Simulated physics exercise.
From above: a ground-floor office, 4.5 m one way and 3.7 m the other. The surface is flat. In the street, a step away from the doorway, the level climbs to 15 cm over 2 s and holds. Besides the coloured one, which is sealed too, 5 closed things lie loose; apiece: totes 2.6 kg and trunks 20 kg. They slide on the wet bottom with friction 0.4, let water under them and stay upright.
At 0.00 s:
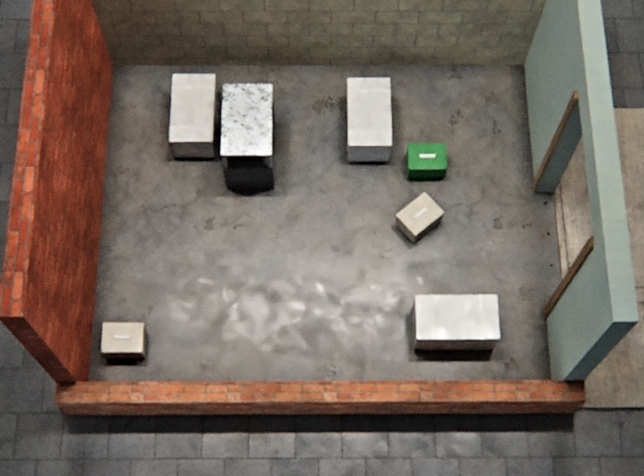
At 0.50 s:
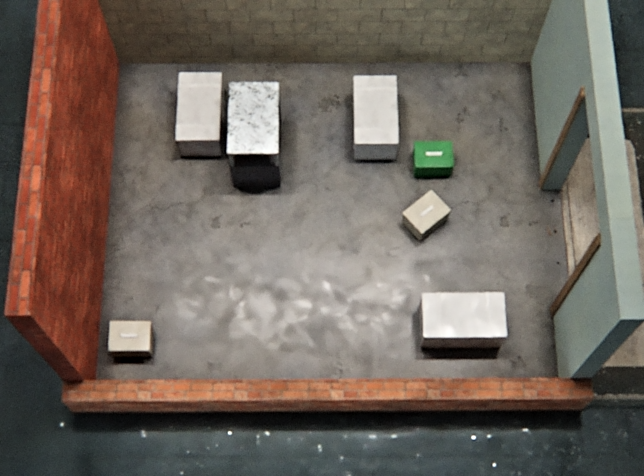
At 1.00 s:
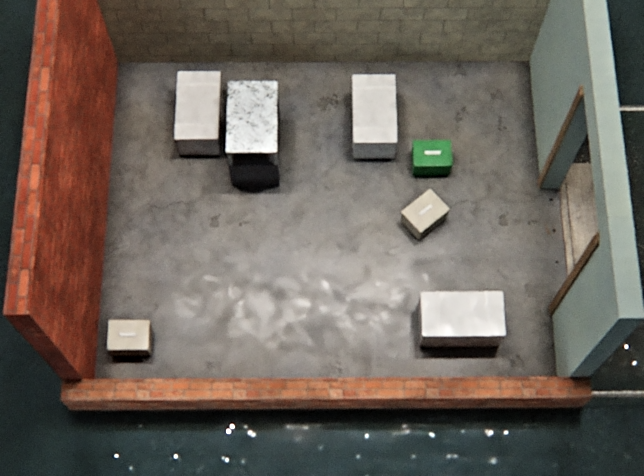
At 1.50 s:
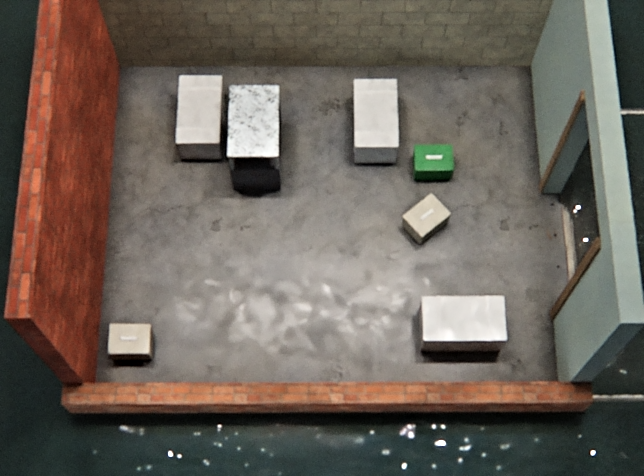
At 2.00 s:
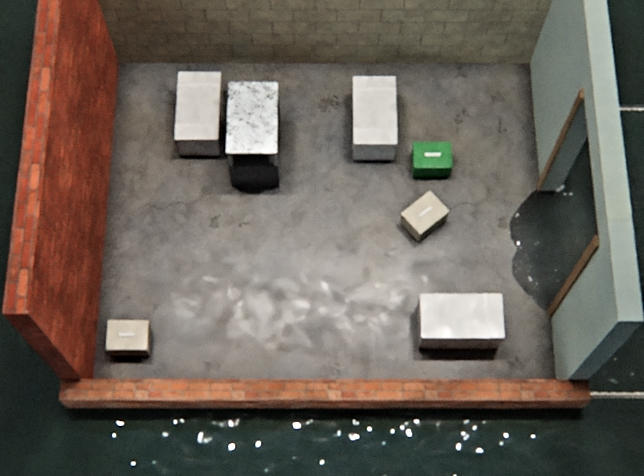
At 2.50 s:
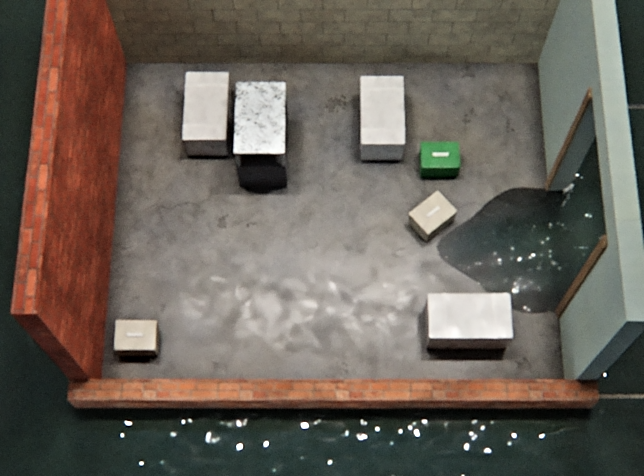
A roofless room with a grey floor, a red brick wall at left and a pale green wall with a doorway at right is seen from high above. Whitish boxes, a marble-topped block, smaller tan boxes and a green box right of centre stand about. Dark, glinting water covers the paving outside, then spreads in through the doorway toward the tan box while everything inside stays put and the view shifts slightly.
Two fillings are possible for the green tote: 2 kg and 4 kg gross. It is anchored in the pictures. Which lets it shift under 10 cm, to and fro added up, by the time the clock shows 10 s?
Verdict: Neither load is enough.
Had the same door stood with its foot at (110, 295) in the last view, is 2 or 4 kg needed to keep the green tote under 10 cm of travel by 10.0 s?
In that case neither load is enough.
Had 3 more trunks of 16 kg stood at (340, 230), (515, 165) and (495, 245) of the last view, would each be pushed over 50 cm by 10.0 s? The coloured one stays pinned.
In turn: Past it, under, past it.
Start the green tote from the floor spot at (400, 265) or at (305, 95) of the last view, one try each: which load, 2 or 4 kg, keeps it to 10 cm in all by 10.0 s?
In turn: Neither is enough; neither holds.
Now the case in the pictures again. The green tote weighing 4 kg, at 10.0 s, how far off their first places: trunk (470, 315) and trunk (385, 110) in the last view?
In that order: 20 cm, 0 cm.
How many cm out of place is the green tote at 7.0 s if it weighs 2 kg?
About 120 cm.
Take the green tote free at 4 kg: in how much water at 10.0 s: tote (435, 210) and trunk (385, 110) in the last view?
About 6 and 5 cm.
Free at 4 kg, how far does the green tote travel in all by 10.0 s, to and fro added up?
About 200 cm.
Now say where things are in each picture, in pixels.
The first frame shows the green tote at (427, 156) rests on the ground; water covers 0.0 m2; 0 of 6 have shifted.
The second frame shows the green tote at (434, 154) rests on the ground; water covers 0.0 m2; 0 of 6 have shifted.
The third frame shows the green tote at (433, 153) rests on the ground; water covers 0.0 m2; 0 of 6 have shifted.
The fourth frame shows the green tote at (434, 158), on the bottom; 0.0 m2 under water; 0 of 6 have shifted.
The fifth frame shows the green tote at (433, 155) rests on the ground; water covers 0.3 m2; 0 of 6 have shifted.
The sixth frame shows the green tote at (440, 155), on the bottom; water covers 1.1 m2; 0 of 6 have shifted.
After 3.5 s the green tote would be 13 cm from its start with 2 kg and 6 cm from its start with 4 kg; 3 cm of water round it then.
After 4.5 s the green tote would be 78 cm from its start with 2 kg and 63 cm from its start with 4 kg; 3 cm of water round it then.
After 7.0 s the green tote would be 118 cm from its start with 2 kg and 111 cm from its start with 4 kg; 3 cm of water round it then.
After 10.0 s the green tote would be 66 cm from its start with 2 kg and 112 cm from its start with 4 kg; 3 cm of water round it then.
